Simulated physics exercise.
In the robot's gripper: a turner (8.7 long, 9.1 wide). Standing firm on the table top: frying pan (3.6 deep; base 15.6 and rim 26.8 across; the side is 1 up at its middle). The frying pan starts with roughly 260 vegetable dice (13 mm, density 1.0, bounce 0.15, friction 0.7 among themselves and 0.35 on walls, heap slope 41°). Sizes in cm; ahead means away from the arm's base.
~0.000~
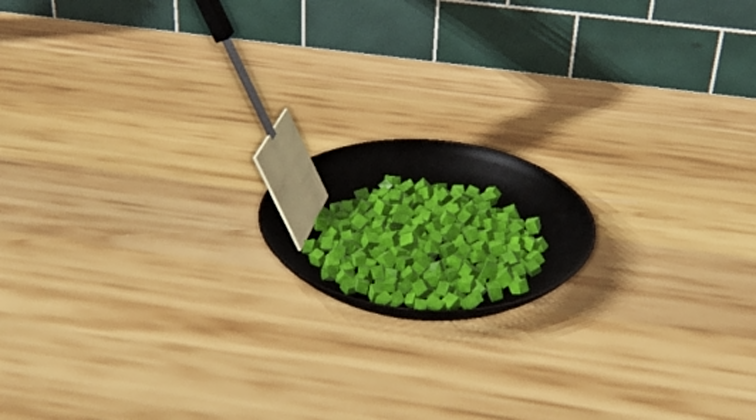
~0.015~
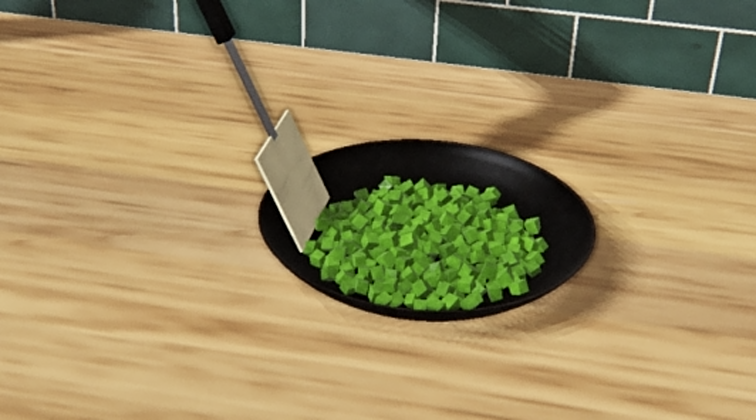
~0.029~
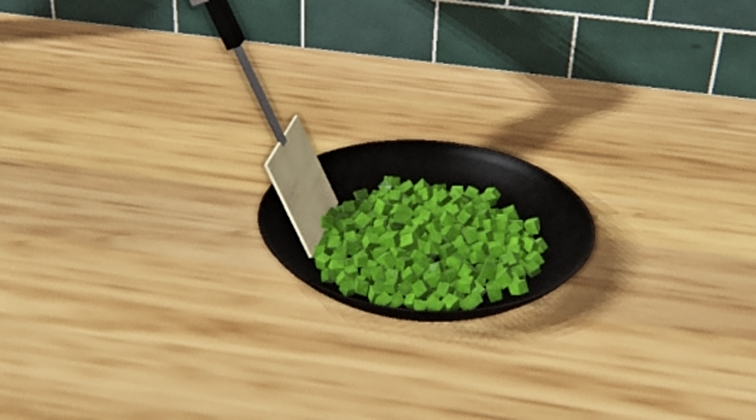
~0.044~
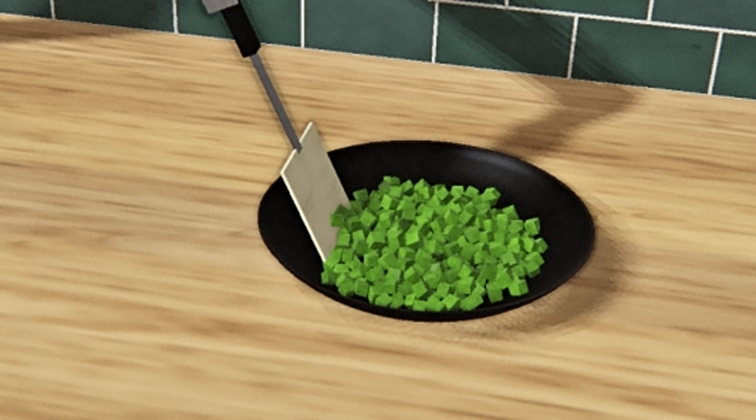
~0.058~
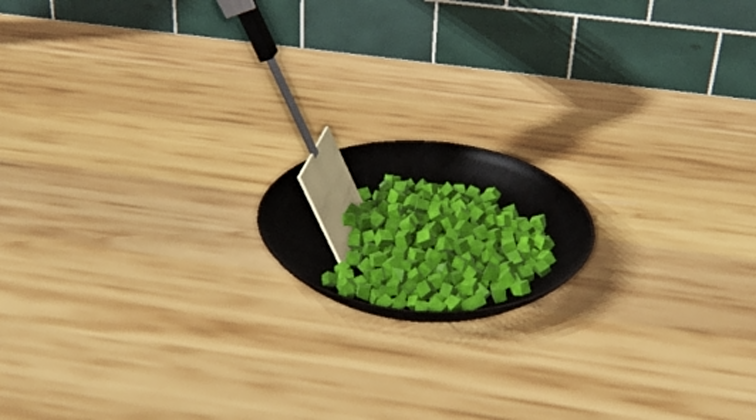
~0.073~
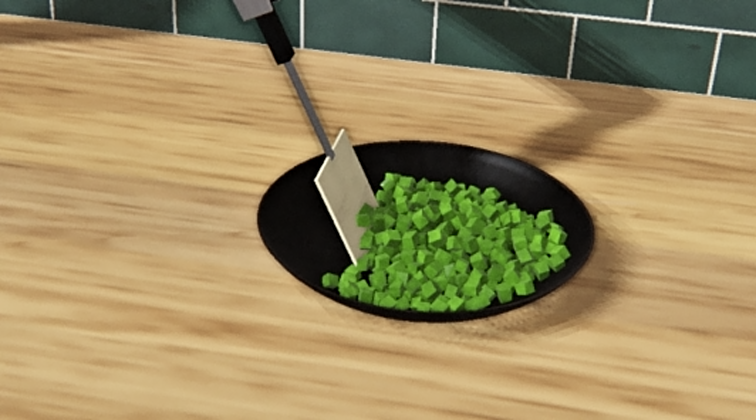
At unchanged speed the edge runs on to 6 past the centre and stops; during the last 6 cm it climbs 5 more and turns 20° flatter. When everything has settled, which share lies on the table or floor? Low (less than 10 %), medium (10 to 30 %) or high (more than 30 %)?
Share on the table or floor: Medium (10 to 30 %).
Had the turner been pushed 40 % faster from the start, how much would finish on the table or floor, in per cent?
In that case some 25 per cent.
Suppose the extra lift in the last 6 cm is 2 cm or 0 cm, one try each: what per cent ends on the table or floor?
About 15 and 20 per cent.
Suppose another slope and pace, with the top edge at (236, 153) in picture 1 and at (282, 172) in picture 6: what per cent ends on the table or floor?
About 15 per cent.
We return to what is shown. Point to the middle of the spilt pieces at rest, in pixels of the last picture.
At about (665, 293).
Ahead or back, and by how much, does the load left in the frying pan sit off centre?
Roughly 5.5 cm ahead.
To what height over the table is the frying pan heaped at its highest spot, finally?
Roughly 5.0 cm.
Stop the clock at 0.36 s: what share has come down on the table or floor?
About 15 per cent.
After 0.11 s, sloping 65°, highest piece 6 above the table; 264 in the frying pan.
After 0.14 s, sloping 57°, highest piece 6 above the table; 260 in the frying pan, 4 on the blade or in flight.
After 0.36 s, sloping 45°, highest piece 5 above the table; 221 in the frying pan, 43 on the table or floor.
After 1.41 s, sloping 45°, highest piece 5 above the table; 221 in the frying pan, 43 on the table or floor.
At rest, 221 in the frying pan, 43 on the table or floor. That is 16 % on the table or floor.
